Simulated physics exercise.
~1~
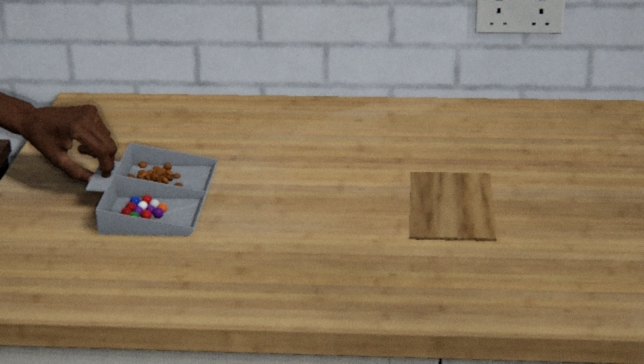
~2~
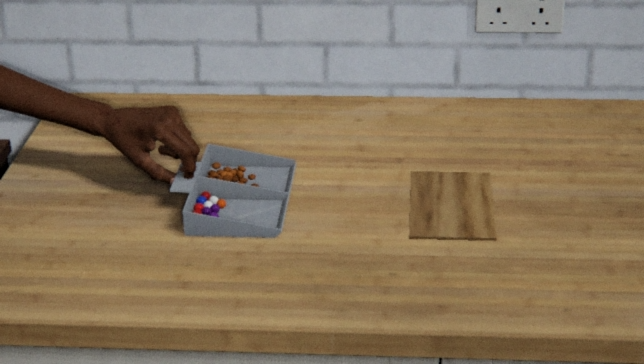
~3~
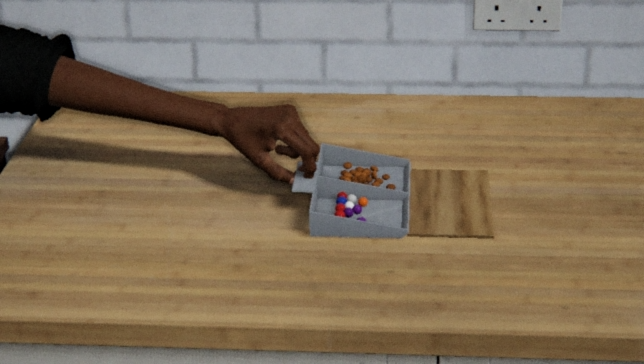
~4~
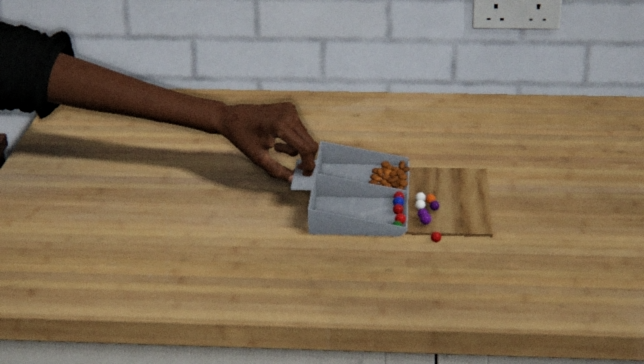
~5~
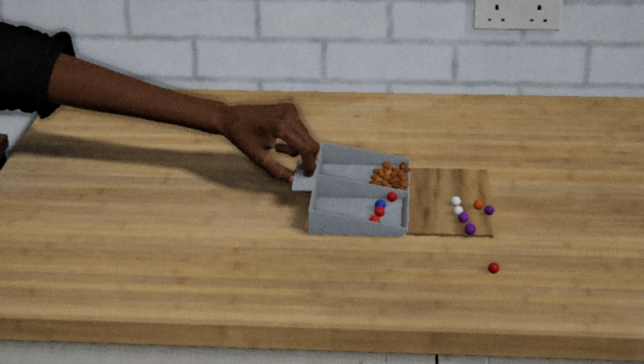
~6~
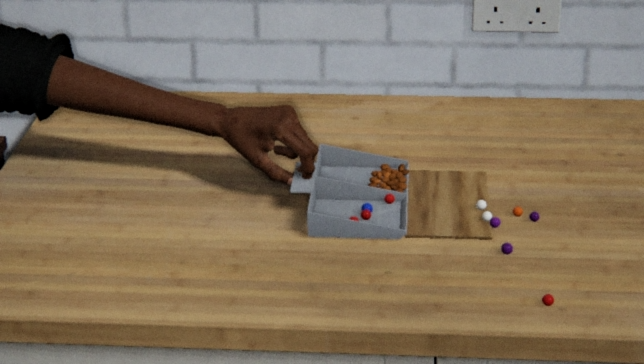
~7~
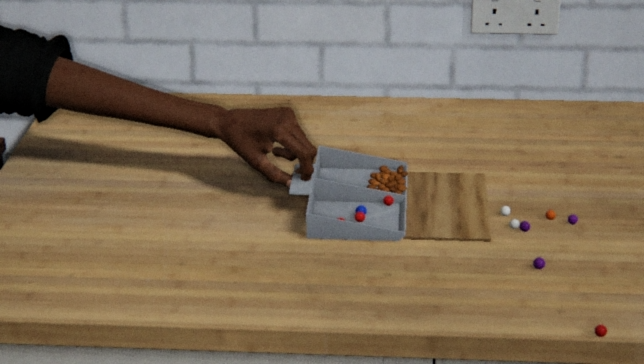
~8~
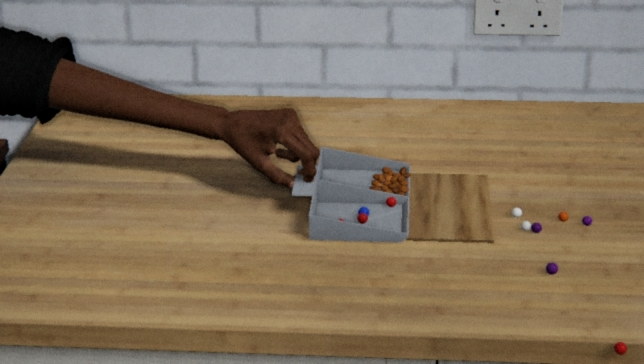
On a wooden counter, a hand pushed a grey two-part tray right until it stopped at a flat wooden board, and most of the colourful beads in the nearer part shot over the front rim and rolled away, while the brown bits behind stayed inside.
